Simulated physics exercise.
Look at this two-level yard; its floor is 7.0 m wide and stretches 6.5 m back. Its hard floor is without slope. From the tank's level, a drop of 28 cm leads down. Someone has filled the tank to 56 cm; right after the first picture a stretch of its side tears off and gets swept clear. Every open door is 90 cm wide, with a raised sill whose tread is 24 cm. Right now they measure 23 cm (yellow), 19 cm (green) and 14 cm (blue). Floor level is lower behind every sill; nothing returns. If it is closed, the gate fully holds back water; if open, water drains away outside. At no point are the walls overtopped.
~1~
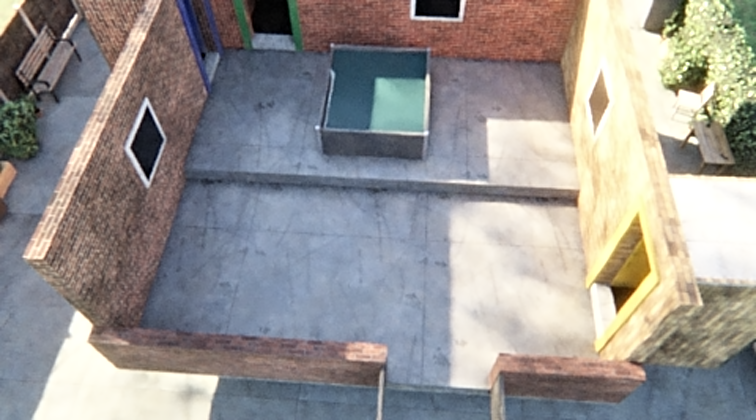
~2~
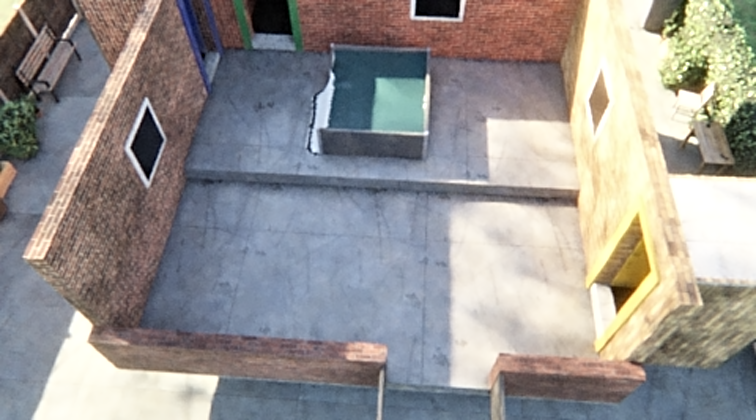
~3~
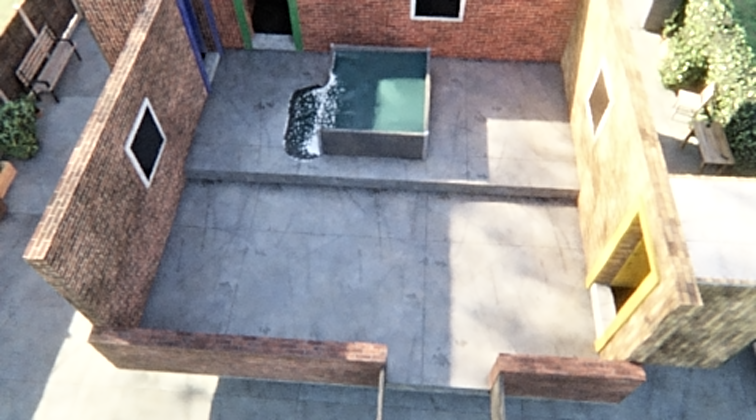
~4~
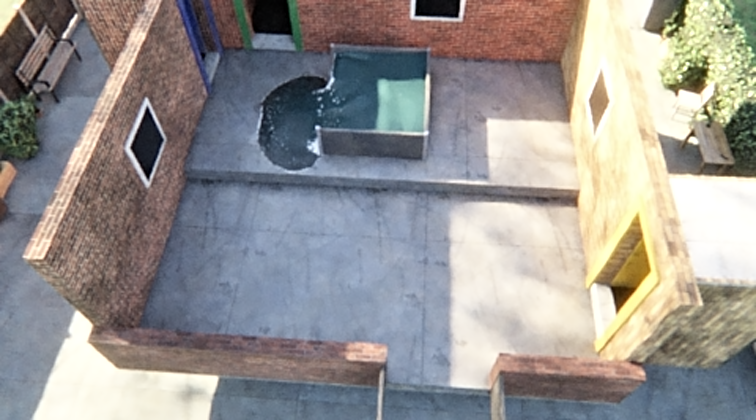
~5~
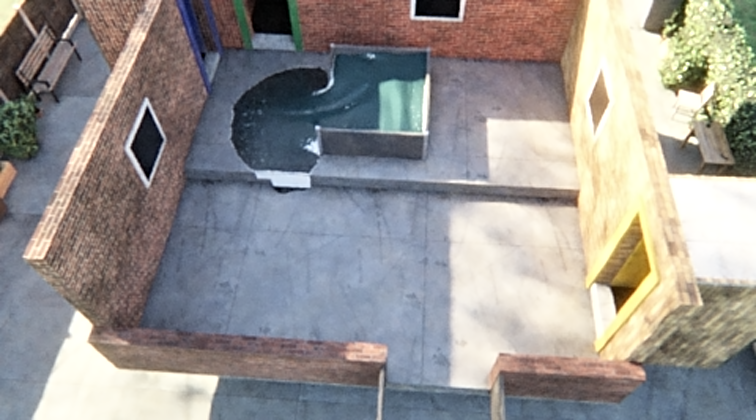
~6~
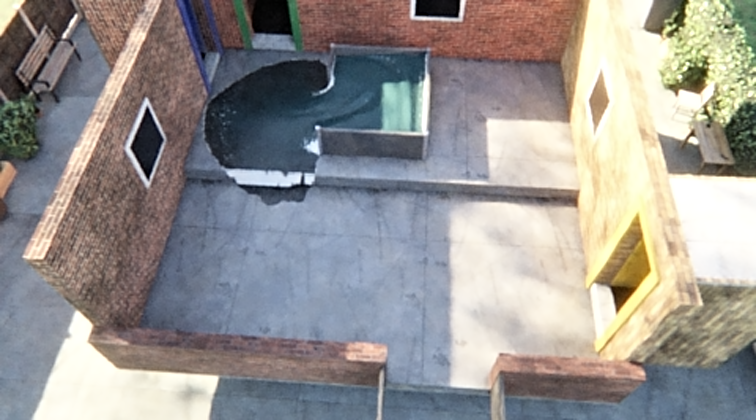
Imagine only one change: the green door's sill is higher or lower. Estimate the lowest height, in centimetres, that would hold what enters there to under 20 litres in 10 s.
I would say about 10.5 cm.
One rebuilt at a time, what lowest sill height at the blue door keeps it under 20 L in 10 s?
Blue: 17 cm.
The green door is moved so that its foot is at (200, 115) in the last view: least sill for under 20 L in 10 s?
It needs about 26 cm.
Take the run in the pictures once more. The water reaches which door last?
The yellow door.
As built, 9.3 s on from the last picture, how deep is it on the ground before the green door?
It stands about 6.0 centimetres deep.
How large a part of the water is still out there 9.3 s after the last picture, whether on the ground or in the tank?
Close to 96 in a hundred.
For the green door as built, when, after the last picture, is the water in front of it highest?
Roughly 2.8 s.
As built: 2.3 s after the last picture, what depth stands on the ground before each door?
Before yellow it's 0 cm, before green 13 cm, before blue 21 cm.
Then, 0.7 s after the last picture water covers 20 % of the floor, deepest (32 cm) near (210, 117); 3 cm at the green door, 0 litres in over its 19 cm sill.
Then, 2.3 s after the last picture water covers 30 % of the floor, deepest (30 cm) near (133, 348); 13 cm at the green door, 0 litres in over its 19 cm sill.
Then, 9.3 s after the last picture water covers 85 % of the floor, deepest (11 cm) near (577, 260); 6 cm at the green door, 0 litres in over its 19 cm sill.
At the green door as built, the water peaked near 14 cm, 2.9 s after the last picture.
With a sill of 8.5 cm, 36 litres would have come in within the 10 s; with 11.5 cm, 13 litres. So under 20 litres takes about 10.5 cm.
